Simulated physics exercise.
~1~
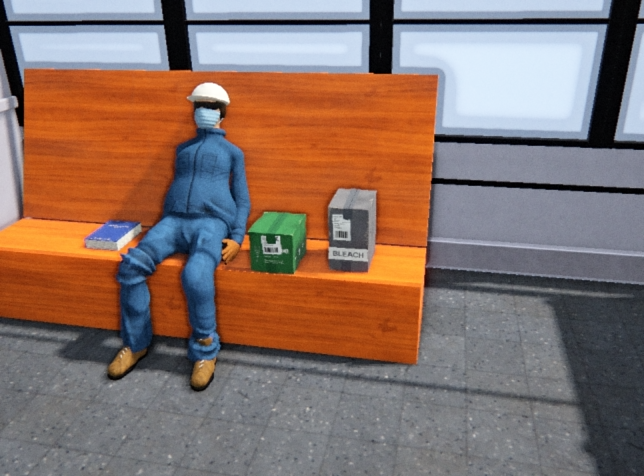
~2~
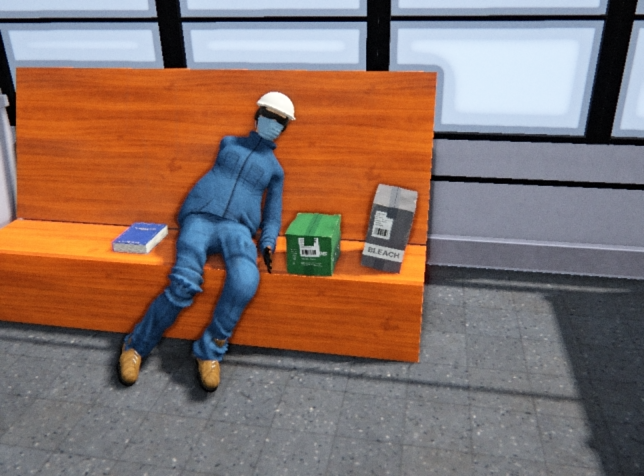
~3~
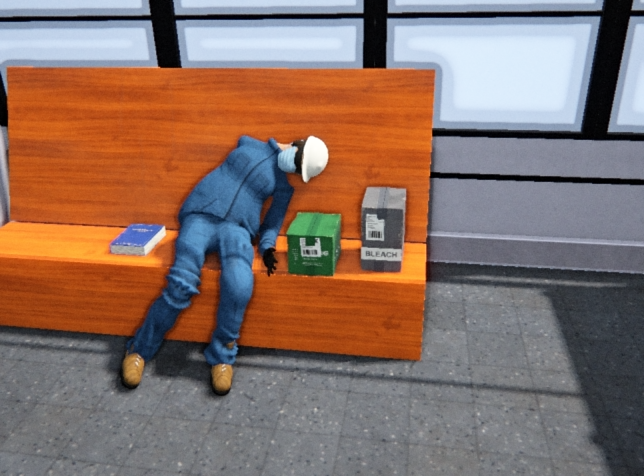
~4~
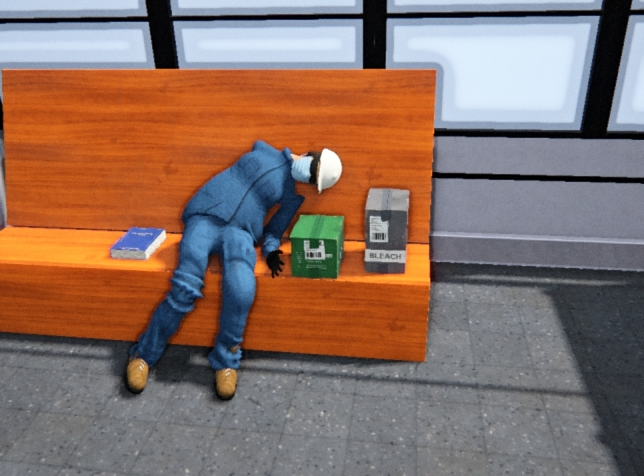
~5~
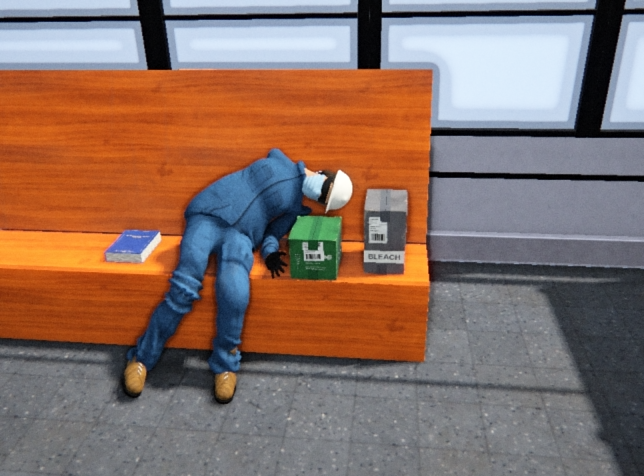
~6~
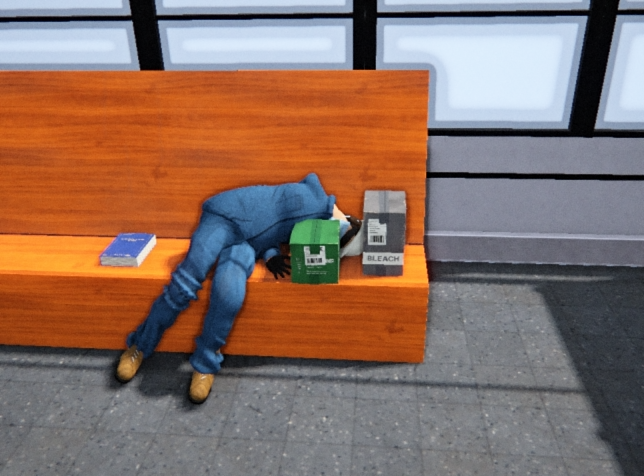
Masked passenger in blue slumping sideways to the right on an orange bench, ending head-down behind a green box beside a grey one.
